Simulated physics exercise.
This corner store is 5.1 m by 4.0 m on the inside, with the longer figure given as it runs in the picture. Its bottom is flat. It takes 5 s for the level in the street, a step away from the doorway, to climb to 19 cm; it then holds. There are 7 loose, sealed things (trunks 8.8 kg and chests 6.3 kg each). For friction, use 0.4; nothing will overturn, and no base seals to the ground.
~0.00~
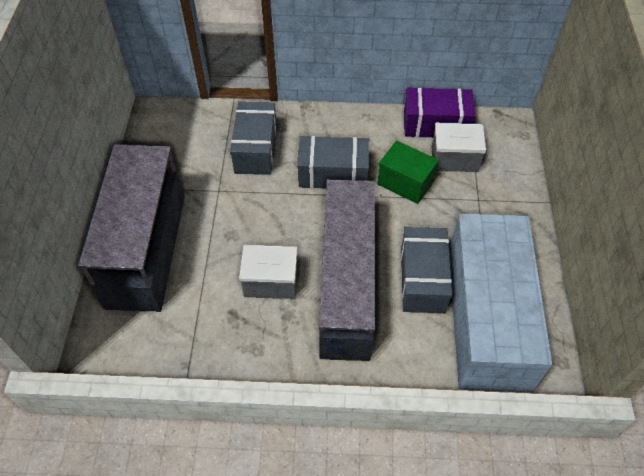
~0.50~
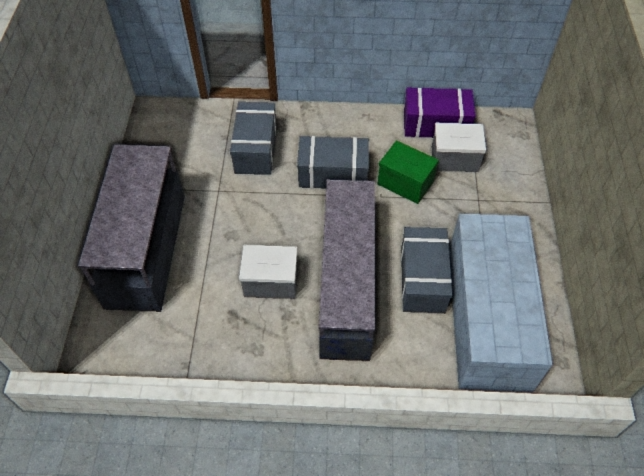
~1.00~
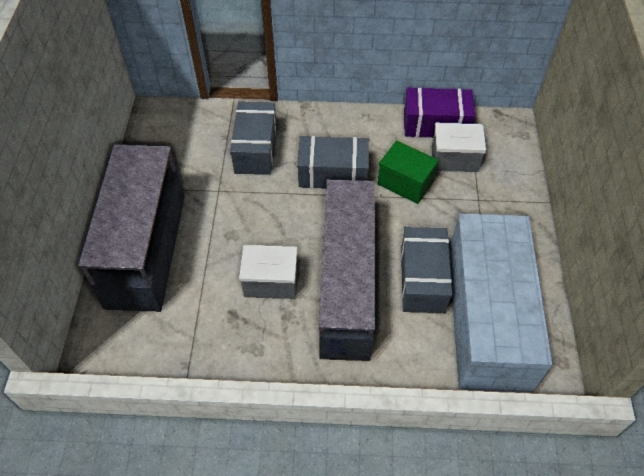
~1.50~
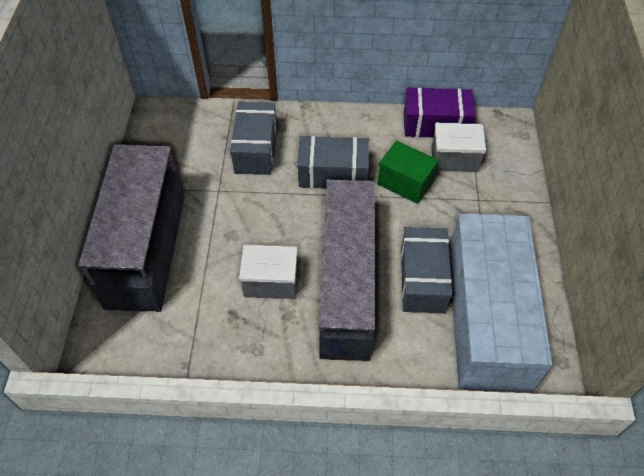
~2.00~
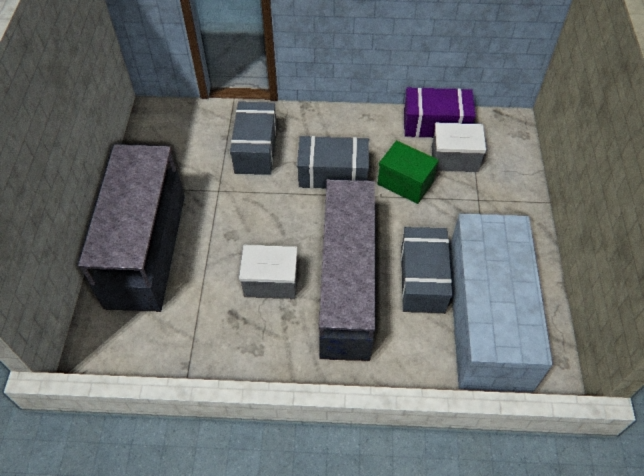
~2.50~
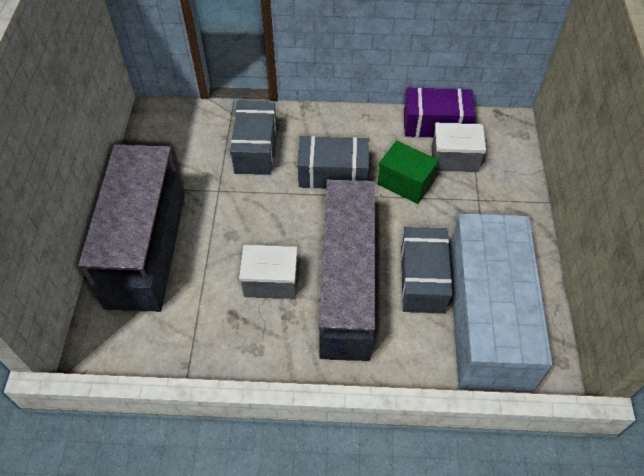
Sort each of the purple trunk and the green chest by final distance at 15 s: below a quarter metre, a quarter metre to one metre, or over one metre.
Purple trunk - below a quarter metre; green chest - a quarter metre to one metre.
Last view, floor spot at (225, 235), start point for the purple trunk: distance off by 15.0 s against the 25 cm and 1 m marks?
Result: It drifts a great deal.
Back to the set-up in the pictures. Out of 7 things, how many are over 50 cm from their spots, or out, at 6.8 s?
I count 1 of them.
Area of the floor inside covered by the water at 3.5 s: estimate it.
Flooded: Near 1.5 m2.
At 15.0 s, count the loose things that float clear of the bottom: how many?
At that moment 7.
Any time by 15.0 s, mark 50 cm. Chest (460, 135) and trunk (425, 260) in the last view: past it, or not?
Result, in order: Lower / higher.
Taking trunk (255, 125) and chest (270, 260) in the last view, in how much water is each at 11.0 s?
Depths: Near 9 cm, then near 4 cm.
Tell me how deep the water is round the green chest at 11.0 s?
The depth there is around 2 cm.
After 3.5 s the purple trunk is near (440, 102), 0.0 m from its start, aground; the green chest is near (409, 161), 0.0 m from its start, aground; 0 afloat.
After 6.8 s the purple trunk is near (440, 102), 0.0 m from its start, aground; the green chest is near (409, 161), 0.0 m from its start, aground; 1 afloat.
After 11.0 s the purple trunk is near (440, 102), 0.0 m from its start, aground; the green chest is near (412, 162), 0.0 m from its start, aground; 3 afloat.
After 15.0 s the purple trunk is near (441, 101), 0.0 m from its start, afloat; the green chest is near (437, 148), 0.4 m from its start, afloat; 7 afloat.
